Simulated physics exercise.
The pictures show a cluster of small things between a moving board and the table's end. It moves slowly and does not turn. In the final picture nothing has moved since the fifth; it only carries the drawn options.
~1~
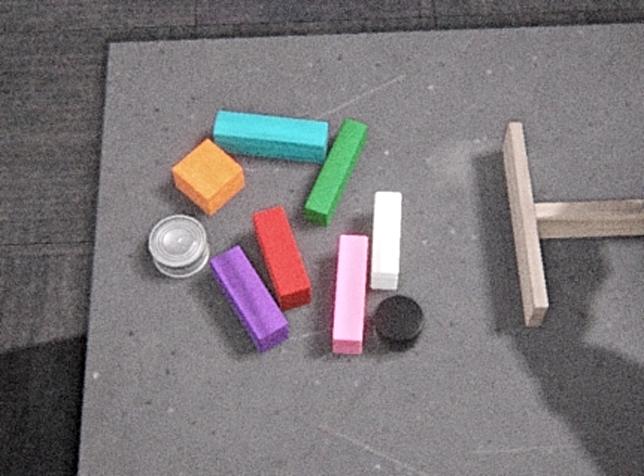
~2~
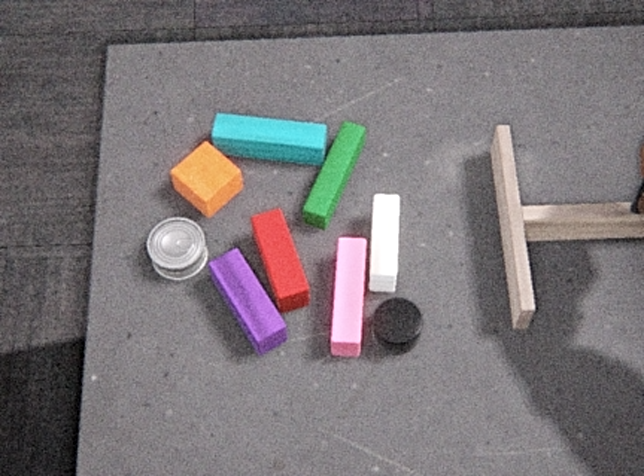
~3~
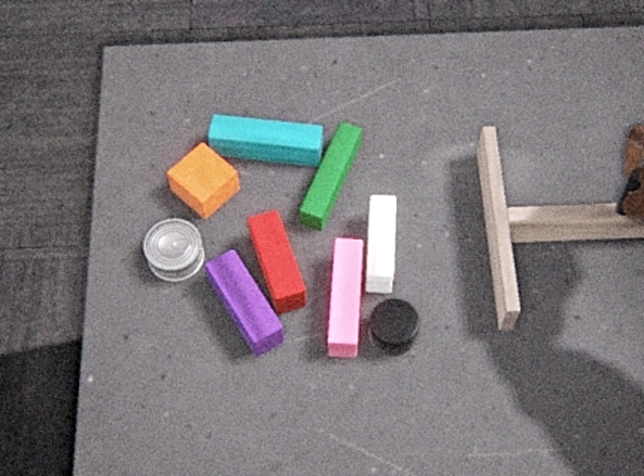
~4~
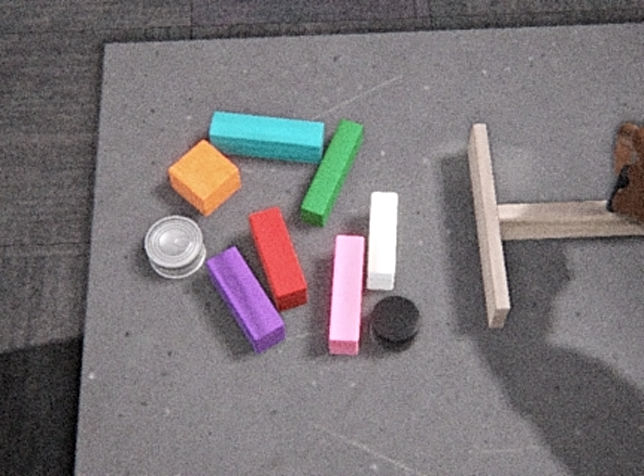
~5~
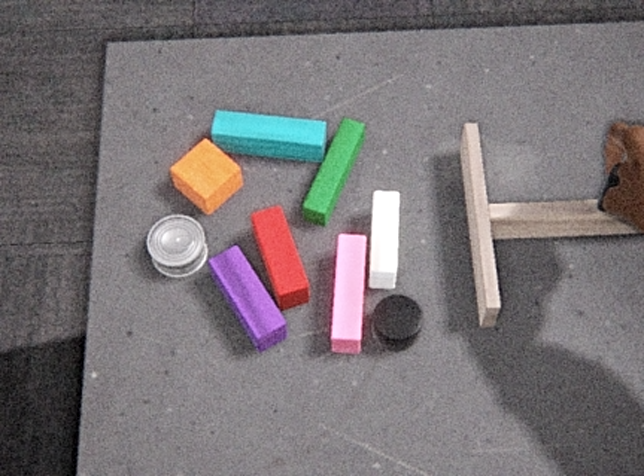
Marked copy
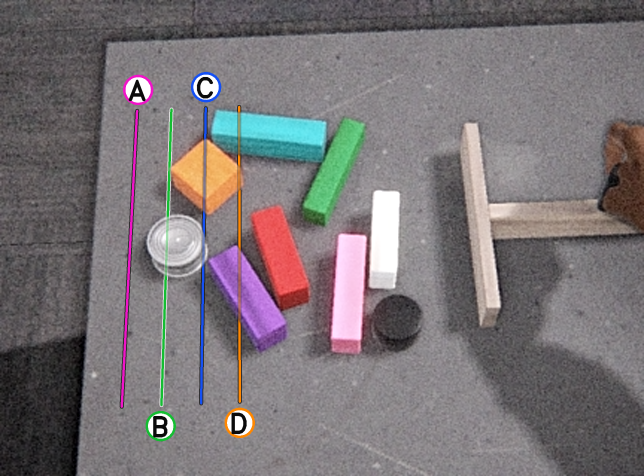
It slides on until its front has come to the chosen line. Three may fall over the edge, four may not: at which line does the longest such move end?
Stop at B.
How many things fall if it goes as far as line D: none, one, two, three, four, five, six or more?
In all, none.
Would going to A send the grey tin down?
Yes.
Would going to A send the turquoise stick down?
Yes.
On the marked copy, A at (130, 248); B at (167, 247); C at (204, 245); D at (239, 244).
With B. Early on, board (366, 216); black tin (340, 326); pink stick (309, 295).
Further on, board (252, 220); grey tin (135, 241); purple stick (145, 312).
At the end, board (166, 224); red stick over the edge; grey tin over the edge; three fallen.
As for the rest, A drops five; C is within the limit but short; D is within the limit but short.
